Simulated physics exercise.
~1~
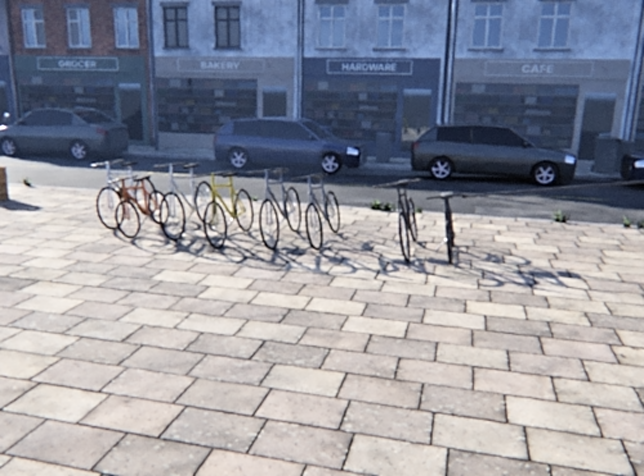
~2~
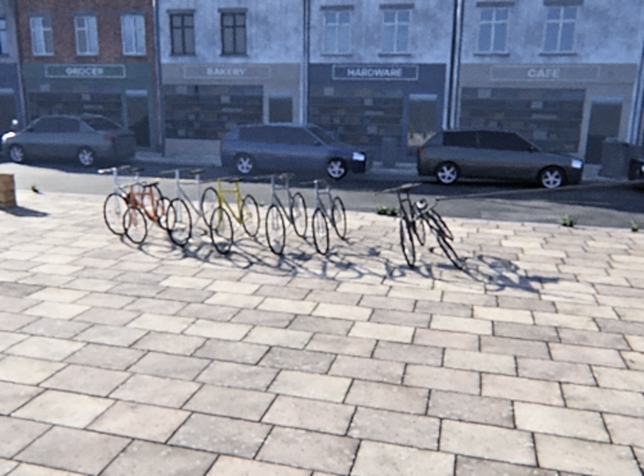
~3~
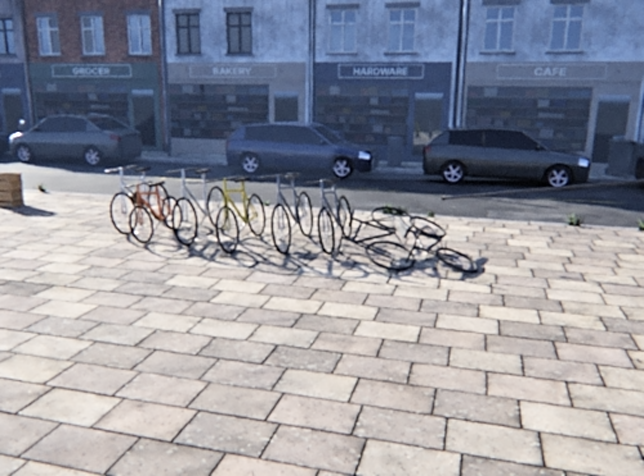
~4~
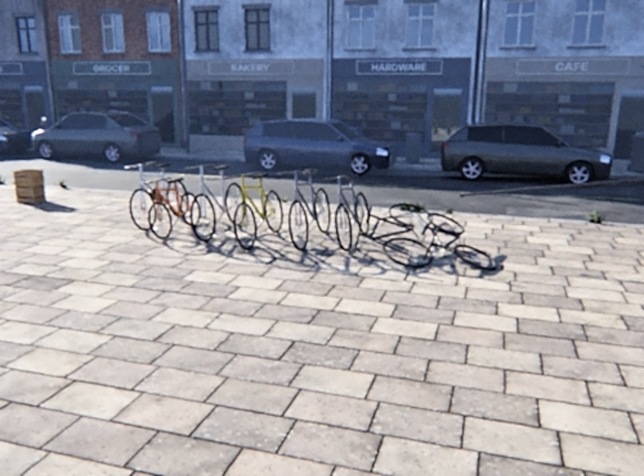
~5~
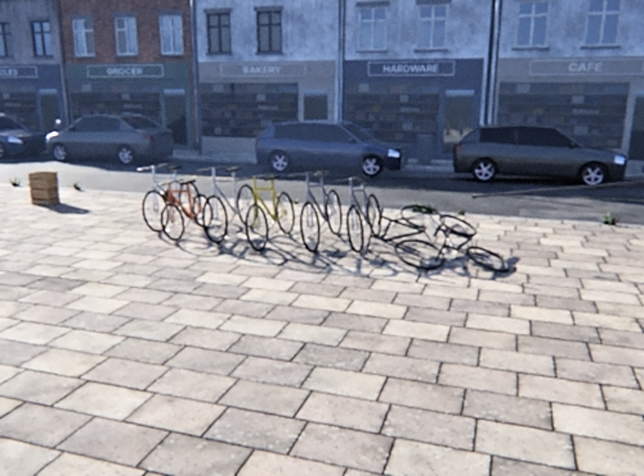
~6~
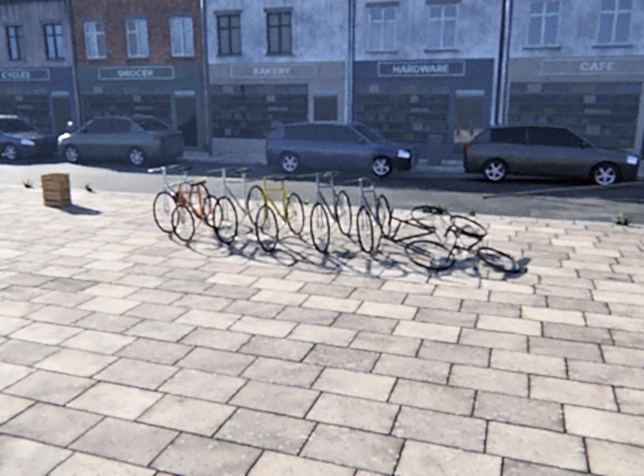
A row of bicycles stands on a sunlit paved square, seen from slightly above, with an orange one near the left end and a yellow one farther along. Behind them, dark cars are parked across the street before a grocer, bakery, hardware shop and cafe. A thin pole on the right nudges left, and the rightmost bicycle tips left into its neighbour. Both topple leftward and come down low over the paving, while the pole stays still. The view drifts left, bringing a wooden crate fully into sight. The two dark bicycles remain down, and the others, including orange and yellow, still stand.
